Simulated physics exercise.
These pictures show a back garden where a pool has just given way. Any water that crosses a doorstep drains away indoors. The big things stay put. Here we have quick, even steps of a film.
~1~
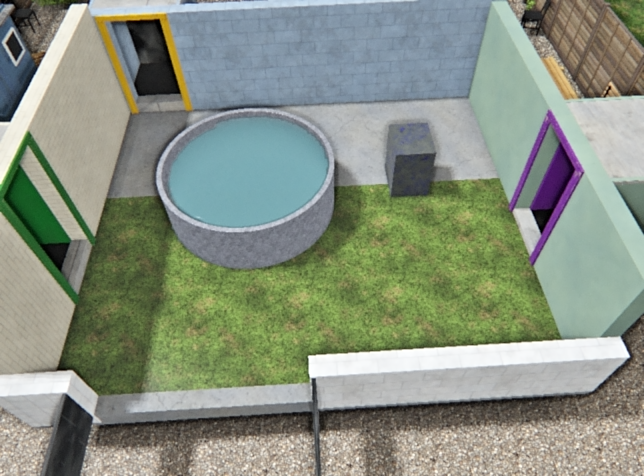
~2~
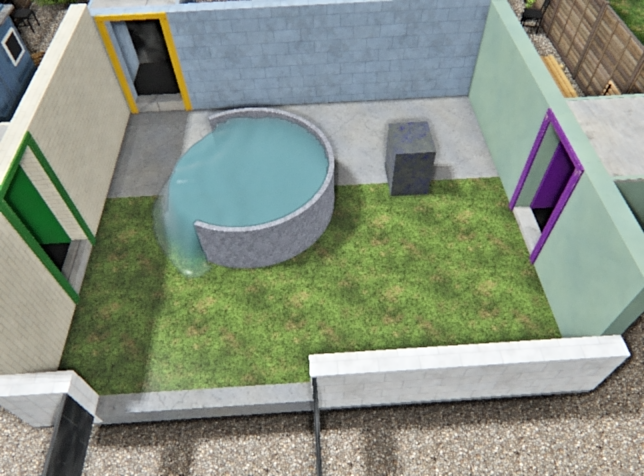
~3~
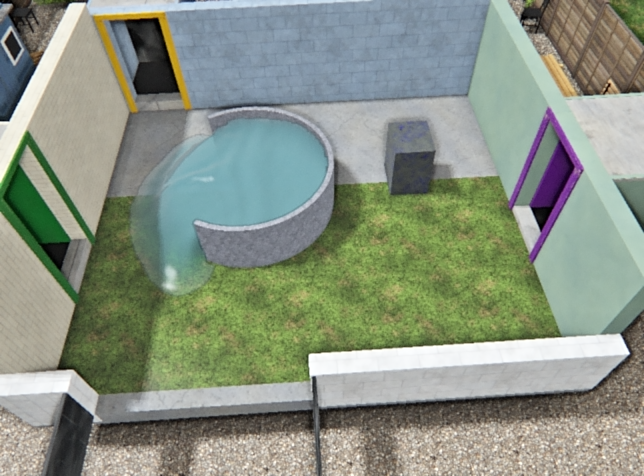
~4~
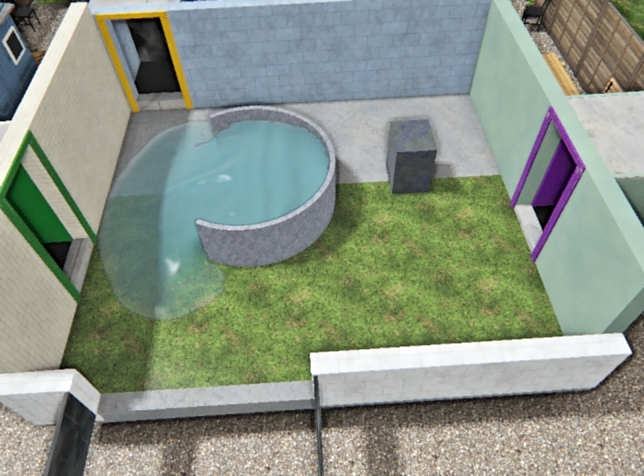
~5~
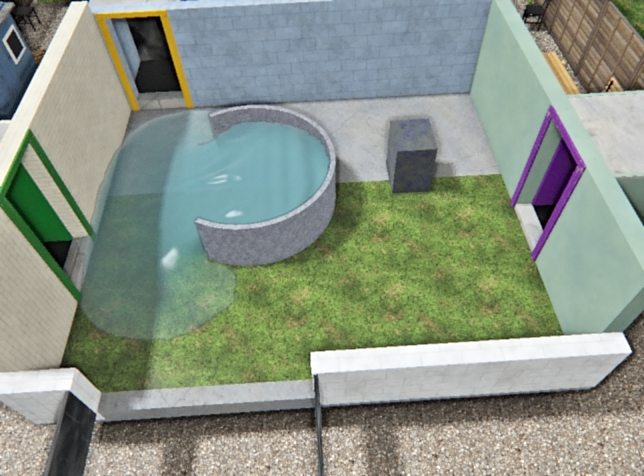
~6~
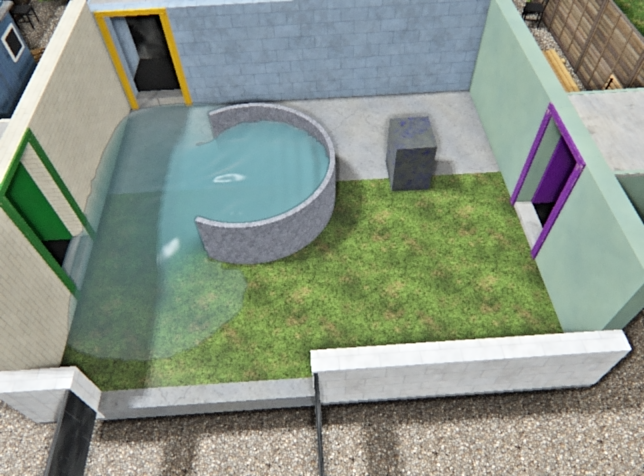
Water poured out through a gap in the left side of a round stone pool, spreading across the grass and paving toward the green-framed doorway until it lay along the cream wall.
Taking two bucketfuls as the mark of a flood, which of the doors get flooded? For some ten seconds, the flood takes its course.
The yellow door gets flooded, the green door gets flooded, the purple door stays below the mark.
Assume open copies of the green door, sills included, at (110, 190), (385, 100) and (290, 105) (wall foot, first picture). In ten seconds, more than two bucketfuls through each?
Going door by door: The first runs past the limit, the second remains below the limit, the third remains below the limit.
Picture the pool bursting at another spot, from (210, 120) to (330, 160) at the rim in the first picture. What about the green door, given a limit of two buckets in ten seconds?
So green comes in lower.
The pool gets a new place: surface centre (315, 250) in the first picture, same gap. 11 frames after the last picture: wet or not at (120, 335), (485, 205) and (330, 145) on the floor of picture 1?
First spot gets drenched, second spot stays unwetted, third spot stays unwetted.
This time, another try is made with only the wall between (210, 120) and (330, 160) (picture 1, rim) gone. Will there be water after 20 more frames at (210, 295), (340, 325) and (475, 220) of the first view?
The first spot is spared, the second spared, the third swamped.
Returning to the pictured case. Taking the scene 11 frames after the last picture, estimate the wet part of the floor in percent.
I reckon around 35 %.
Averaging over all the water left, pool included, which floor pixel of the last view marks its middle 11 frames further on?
I'd say near (180, 205).
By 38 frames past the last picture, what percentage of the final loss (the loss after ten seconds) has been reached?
About 80 per cent.
A moment on, water covers 30 % of the floor; the yellow door under two buckets in, the green door over two buckets in, the purple door not reached.
Next, water covers 35 % of the floor; the yellow door far over two buckets in, the green door far over two buckets in, the purple door not reached.
Then, water covers 60 % of the floor; the yellow door far over two buckets in, the green door far over two buckets in, the purple door not reached.
Later, water covers 90 % of the floor; the yellow door far over two buckets in, the green door far over two buckets in, the purple door wet at the sill, nothing in.
In the end, water covers 100 % of the floor; the yellow door far over two buckets in, the green door far over two buckets in, the purple door wet at the sill, nothing in.
